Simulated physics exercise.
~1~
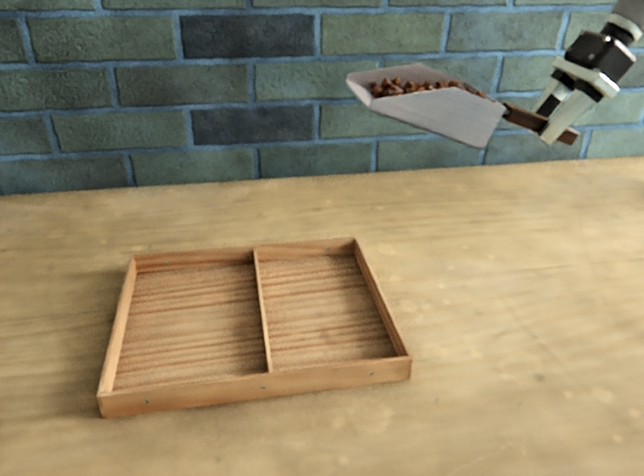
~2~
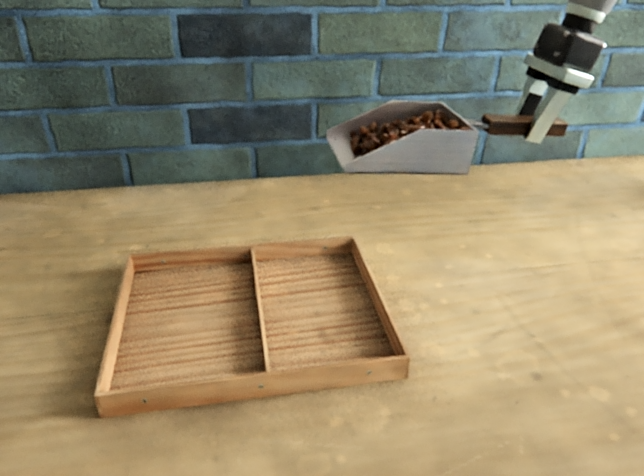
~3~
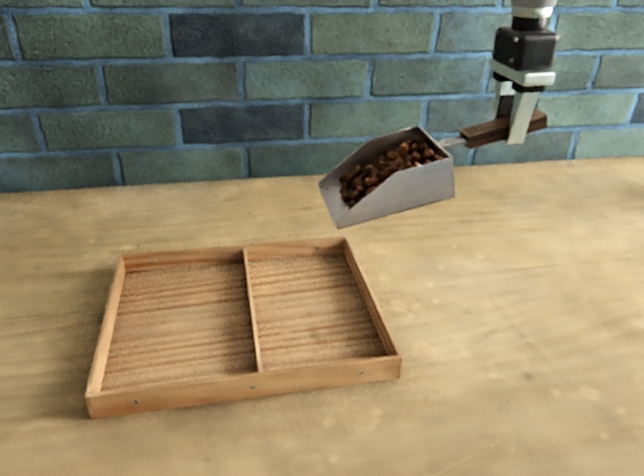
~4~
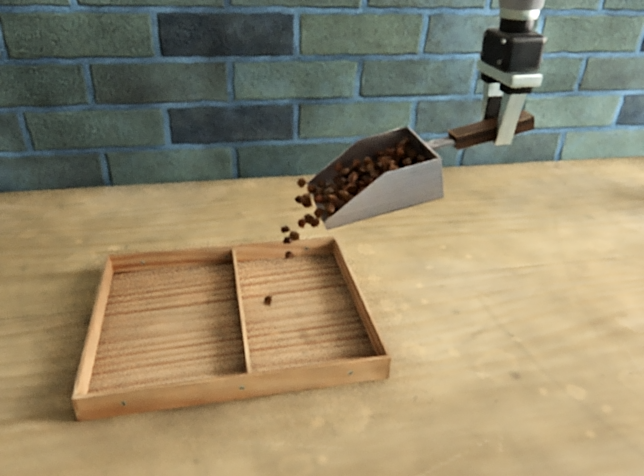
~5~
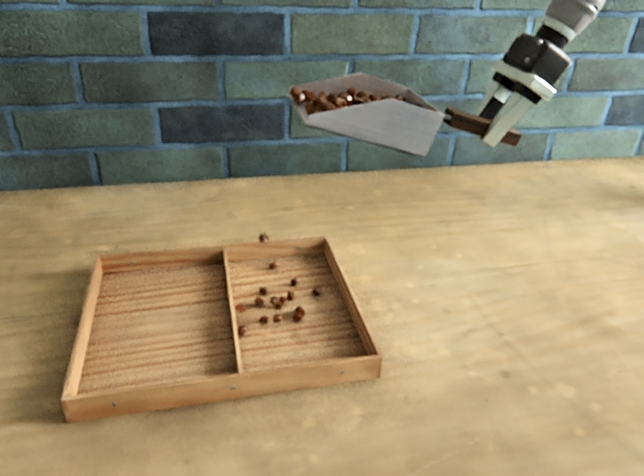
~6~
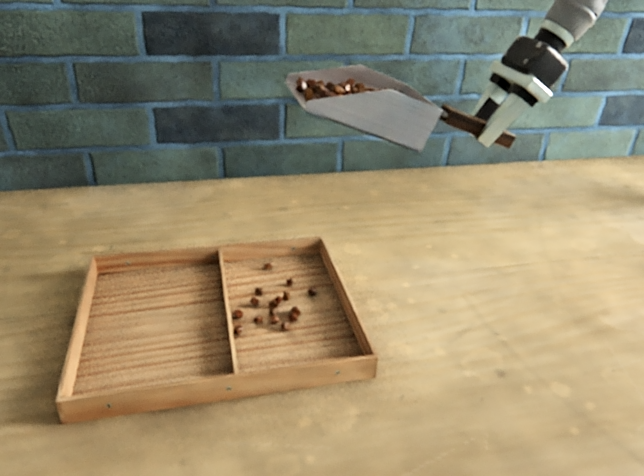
Over a wooden tray, a gripper tips a scoop, drops some brown pellets, then tilts back.
